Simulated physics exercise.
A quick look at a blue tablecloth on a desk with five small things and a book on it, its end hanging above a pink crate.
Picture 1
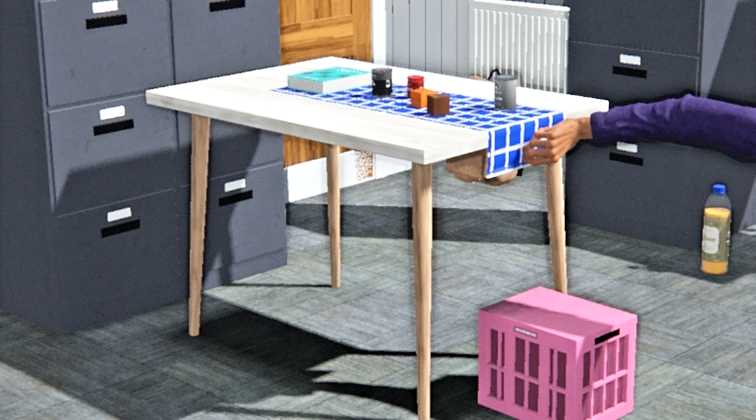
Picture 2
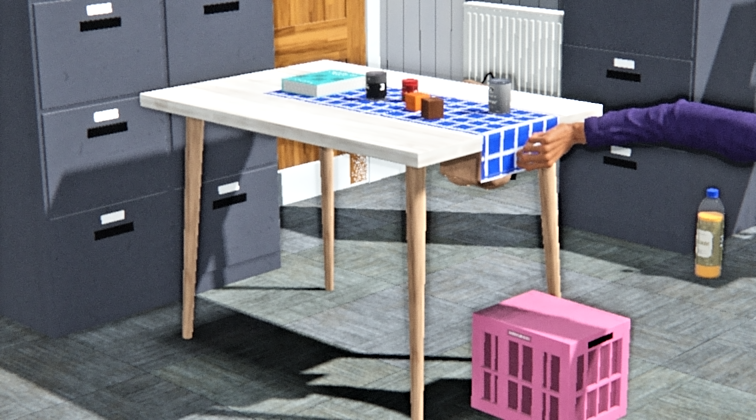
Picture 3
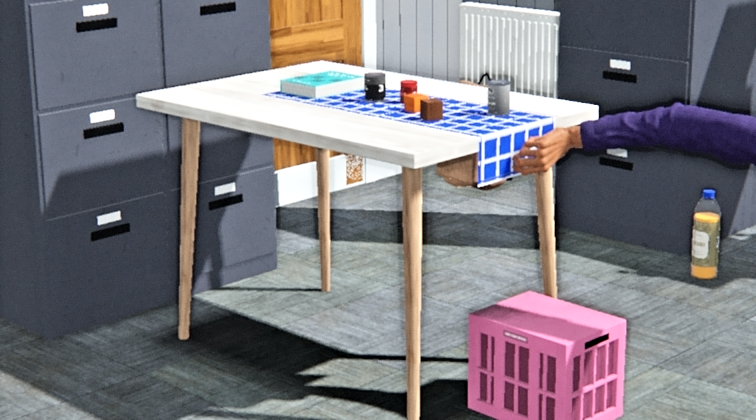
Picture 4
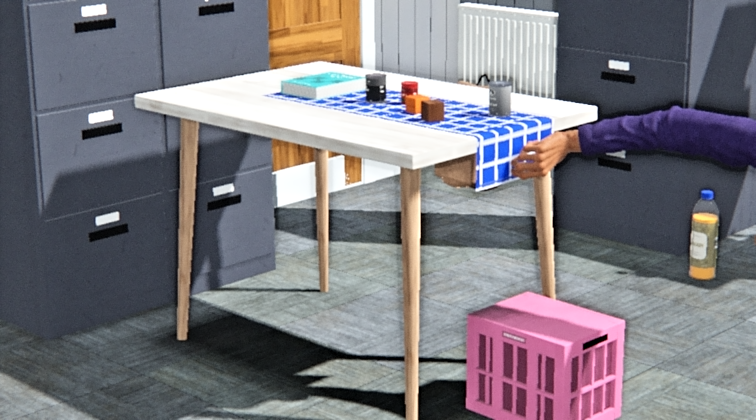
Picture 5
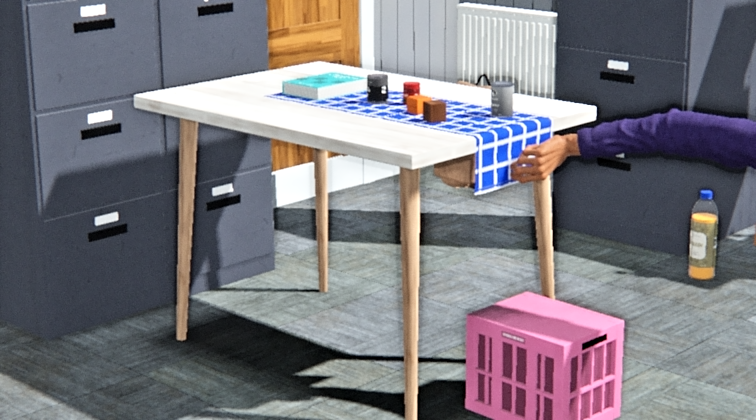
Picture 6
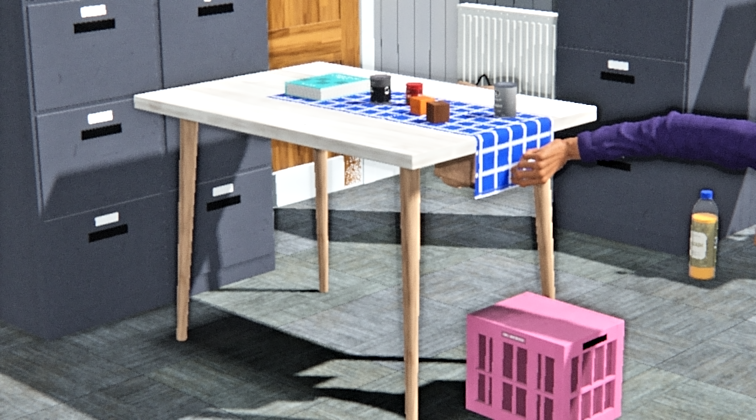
A blue checked tablecloth slid slowly a short way over the right end of a white table as someone's hands pulled it, carrying the book and five small things along, its hem lowering above a pink crate.
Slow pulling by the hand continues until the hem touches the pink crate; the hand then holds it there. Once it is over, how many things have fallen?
By the end, three have fallen.
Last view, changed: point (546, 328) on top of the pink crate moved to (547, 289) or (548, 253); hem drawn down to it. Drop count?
2 and 1.
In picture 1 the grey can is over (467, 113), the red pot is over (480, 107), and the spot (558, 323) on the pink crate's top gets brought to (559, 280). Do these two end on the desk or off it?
The grey can? Lost. The red pot? Lost.
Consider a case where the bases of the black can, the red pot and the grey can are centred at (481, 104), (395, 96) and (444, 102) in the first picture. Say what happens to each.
Outcome: Black can falls away, red pot stays, grey can falls away.
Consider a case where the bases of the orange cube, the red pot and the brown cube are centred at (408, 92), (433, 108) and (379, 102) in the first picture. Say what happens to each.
The orange cube stays put; the red pot ends up off; the brown cube stays put.
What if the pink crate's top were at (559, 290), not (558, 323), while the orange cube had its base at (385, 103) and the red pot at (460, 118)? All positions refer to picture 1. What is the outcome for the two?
In the end the orange cube is still on top and the red pot is no longer on top.
Early on, hem near (515, 234); grey can gone.
Midway, hem near (516, 275); grey can and brown cube gone.
Near the end, hem on the crate; grey can, brown cube and orange cube gone.
Finally, hem on the crate; grey can, brown cube and orange cube gone. The count of fallen things is three.
